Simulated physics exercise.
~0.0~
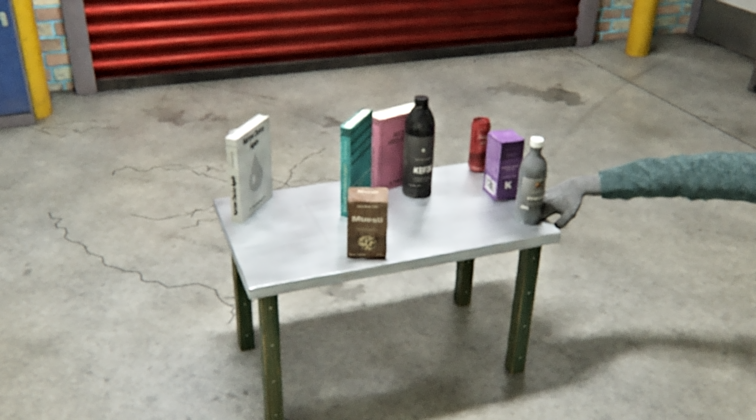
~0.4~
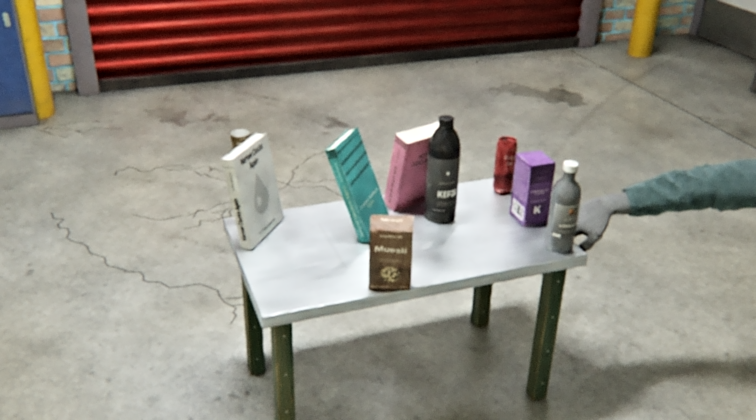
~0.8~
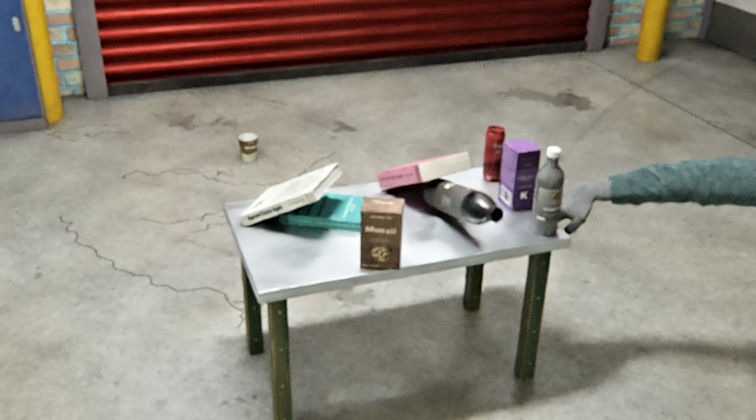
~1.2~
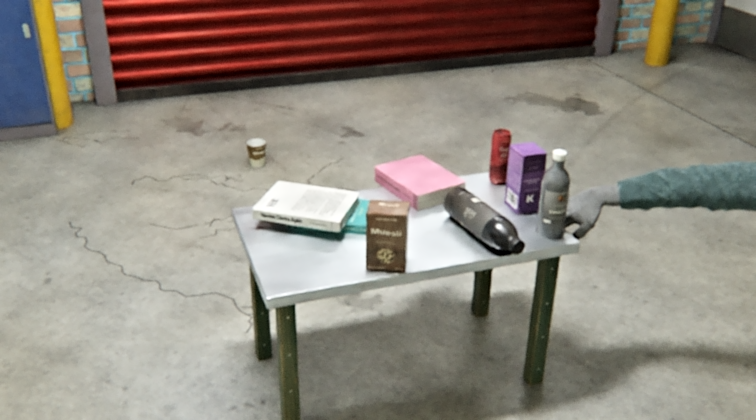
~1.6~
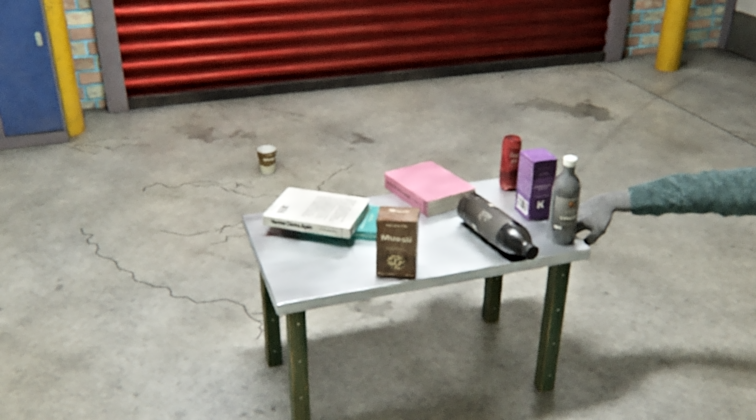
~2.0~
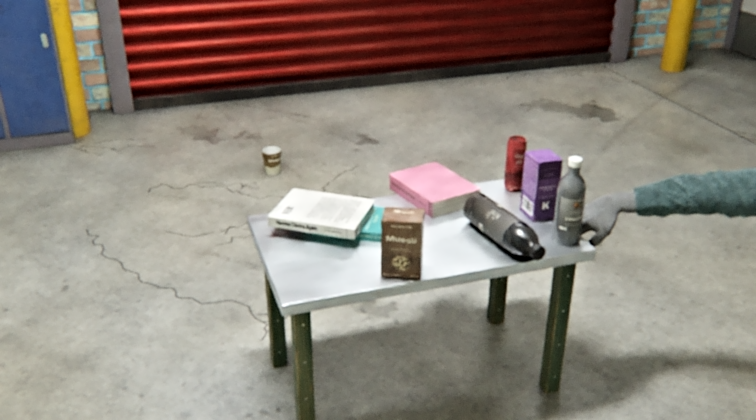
A gloved hand jerks a table, toppling three books and a black bottle onto its top.
